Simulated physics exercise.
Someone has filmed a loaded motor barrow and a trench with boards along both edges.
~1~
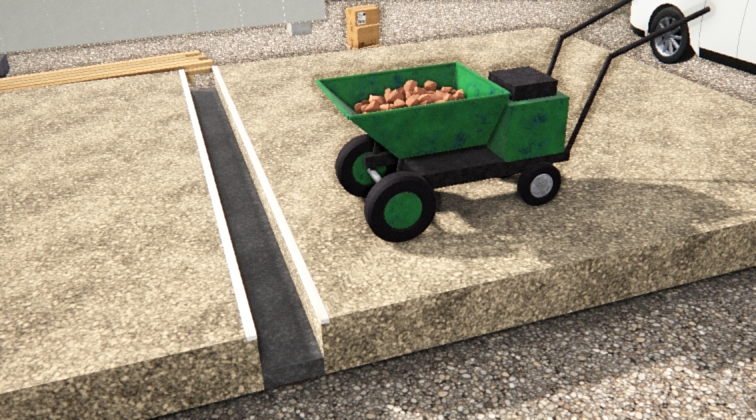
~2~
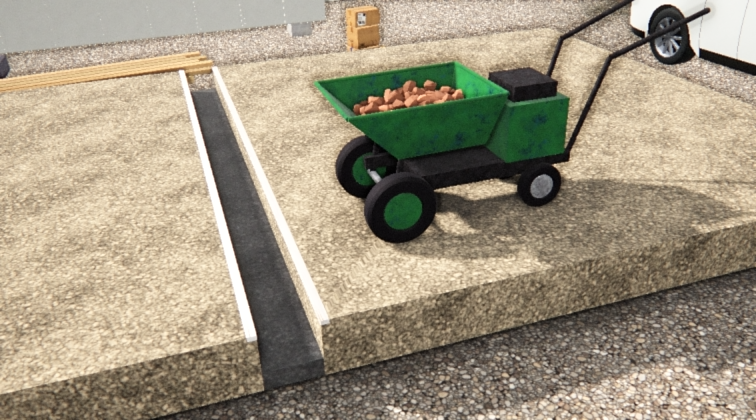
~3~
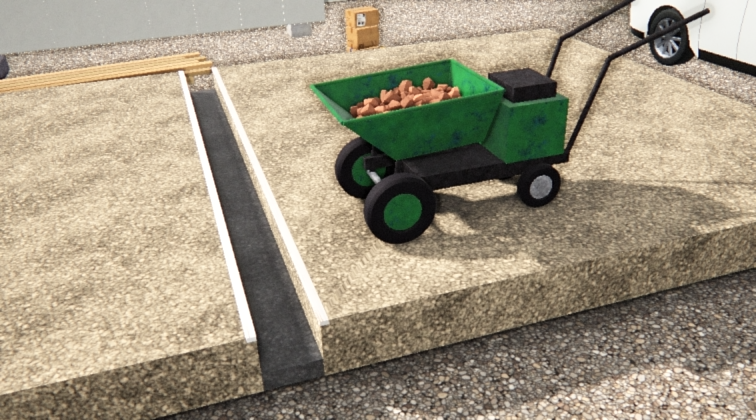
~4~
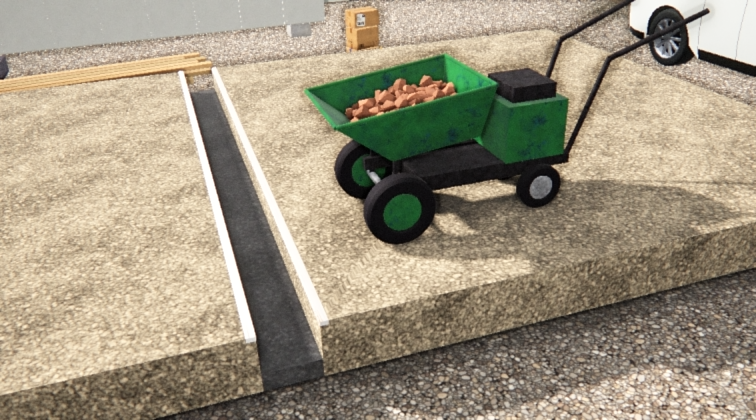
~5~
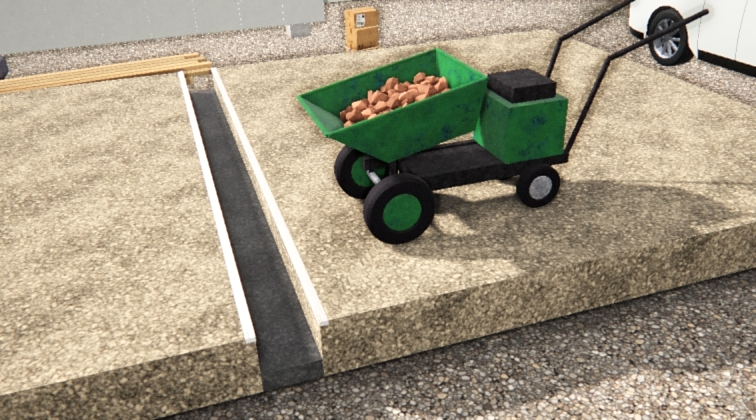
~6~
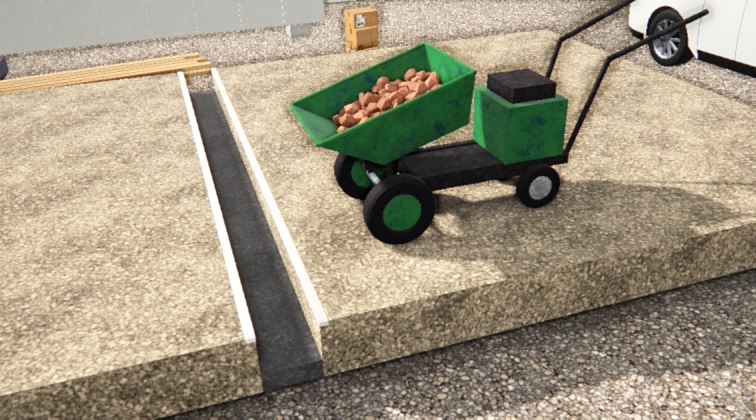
A green motor barrow loaded with reddish-brown rubble stood still to the right of a board-edged trench, then its skip gradually tilted forward to the left while the wheels stayed put.
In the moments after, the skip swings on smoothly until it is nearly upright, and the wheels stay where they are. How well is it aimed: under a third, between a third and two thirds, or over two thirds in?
The trench takes over two thirds.
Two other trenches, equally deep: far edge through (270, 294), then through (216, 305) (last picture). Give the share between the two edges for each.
In turn 50 and 90 in a hundred.
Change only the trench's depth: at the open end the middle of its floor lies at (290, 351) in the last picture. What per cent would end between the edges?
It comes to 60 per cent or so.
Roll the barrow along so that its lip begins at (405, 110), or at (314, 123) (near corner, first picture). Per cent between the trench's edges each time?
First some 30, then 50 per cent.
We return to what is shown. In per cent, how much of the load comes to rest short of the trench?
Roughly 0 in a hundred.
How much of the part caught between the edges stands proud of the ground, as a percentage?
Near 0 %.
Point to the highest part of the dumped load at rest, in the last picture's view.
Close to (169, 256).
Shortly afterwards, skip tipped steeply; the whole lot in the skip.
Next, skip tipped right over; near half in the skip; near half in or heaped over the trench.
Some moments later, skip tipped right over; a little in the skip; the bulk in or heaped over the trench; a little beyond it.
In the end, skip tipped right over; a little in the skip; the bulk in or heaped over the trench; only a few beyond it.
